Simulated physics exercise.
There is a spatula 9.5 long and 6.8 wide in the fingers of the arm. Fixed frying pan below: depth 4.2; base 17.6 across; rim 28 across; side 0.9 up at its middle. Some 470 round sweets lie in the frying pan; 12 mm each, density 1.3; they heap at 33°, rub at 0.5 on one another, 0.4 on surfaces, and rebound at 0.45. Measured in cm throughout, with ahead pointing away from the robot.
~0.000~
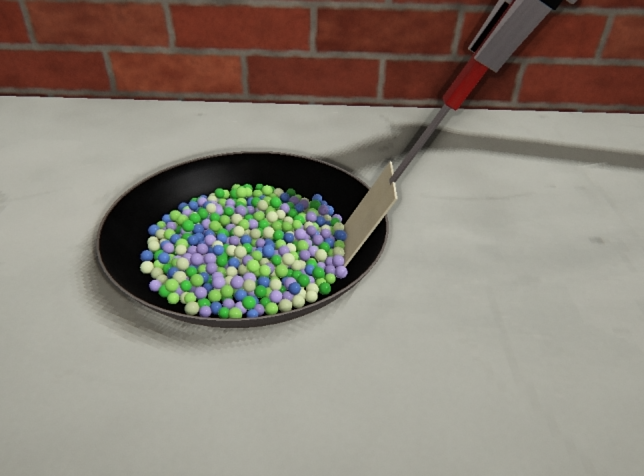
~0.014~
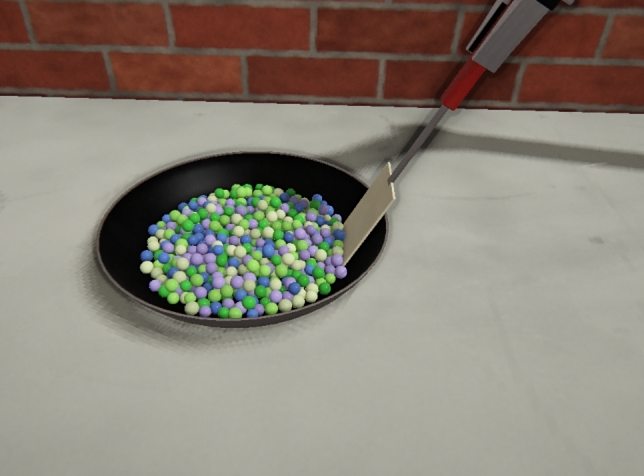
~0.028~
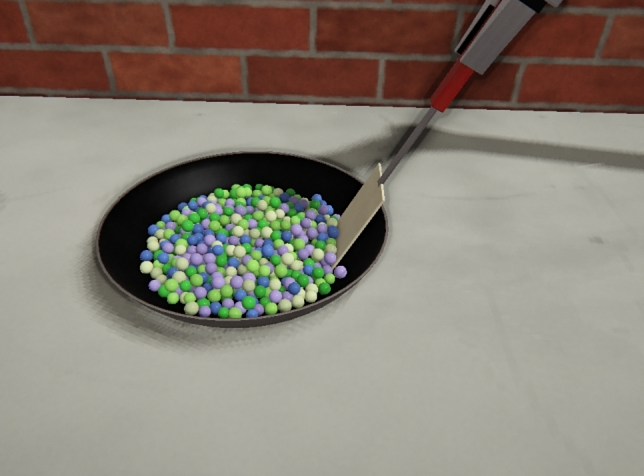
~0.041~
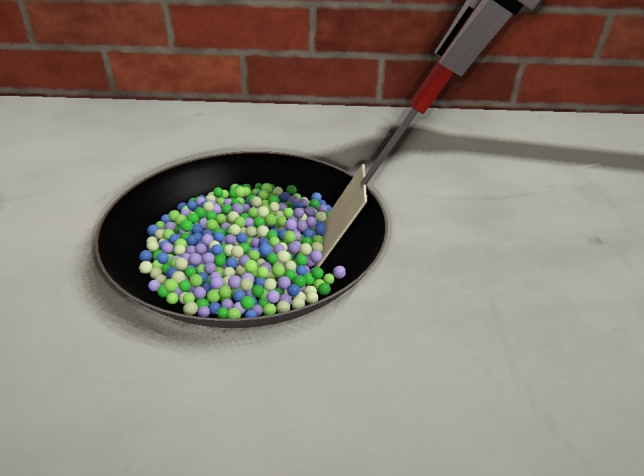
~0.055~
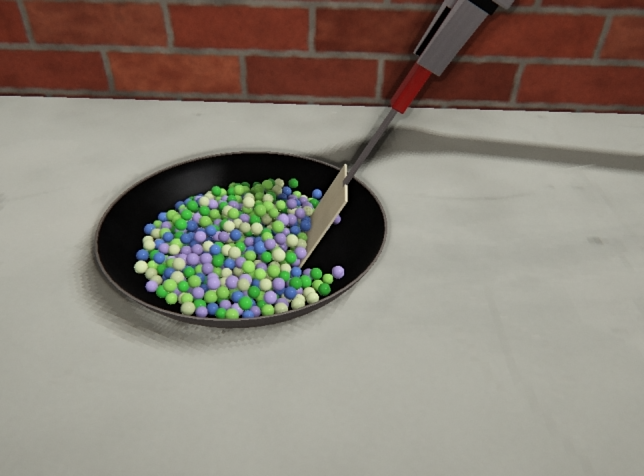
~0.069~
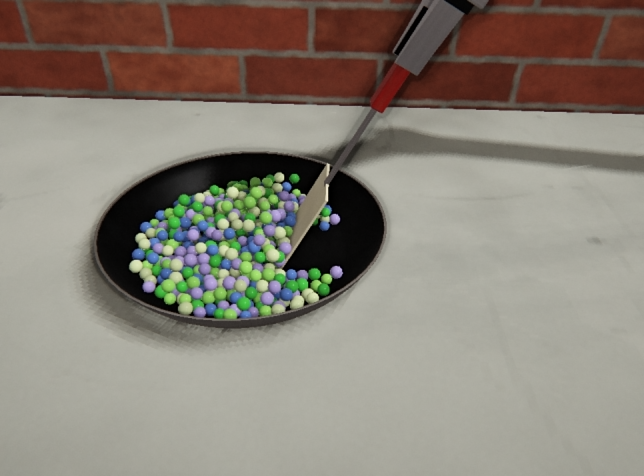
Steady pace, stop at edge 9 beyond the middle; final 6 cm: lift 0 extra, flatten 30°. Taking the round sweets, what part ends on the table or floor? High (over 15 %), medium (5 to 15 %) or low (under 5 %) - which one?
Medium, from 5 to 15 %.
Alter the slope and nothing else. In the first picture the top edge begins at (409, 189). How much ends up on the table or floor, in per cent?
About 5%.
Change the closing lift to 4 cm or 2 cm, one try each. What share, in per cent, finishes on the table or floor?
It comes to around 20 per cent on the first try and around 15 per cent on the second.
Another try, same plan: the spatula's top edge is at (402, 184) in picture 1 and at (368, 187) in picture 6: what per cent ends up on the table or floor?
Around 5 per cent finishes there.
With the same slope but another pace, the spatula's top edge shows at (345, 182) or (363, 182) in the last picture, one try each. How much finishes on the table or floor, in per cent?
First try about 5 %, second try about 5 %.
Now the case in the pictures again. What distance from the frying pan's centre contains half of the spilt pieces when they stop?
Close to 22 cm from the centre.
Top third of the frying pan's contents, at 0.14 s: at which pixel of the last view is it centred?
Centre: Roughly (197, 218) in the last picture.
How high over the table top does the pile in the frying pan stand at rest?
Close to 5.5 centimetres high.
By 0.10 s, sloping 62°, highest piece 10 above the table; 469 in the frying pan, 1 on the blade or in flight.
By 0.14 s, sloping 54°, highest piece 12 above the table; 468 in the frying pan, 2 on the blade or in flight.
By 0.35 s, sloping 32°, highest piece 6 above the table; 423 in the frying pan, 42 on the table or floor, 5 on the blade or in flight.
By 1.40 s, sloping 32°, highest piece 5 above the table; 423 in the frying pan, 47 on the table or floor.
Final count, 423 in the frying pan, 47 on the table or floor. That is 10 % on the table or floor.
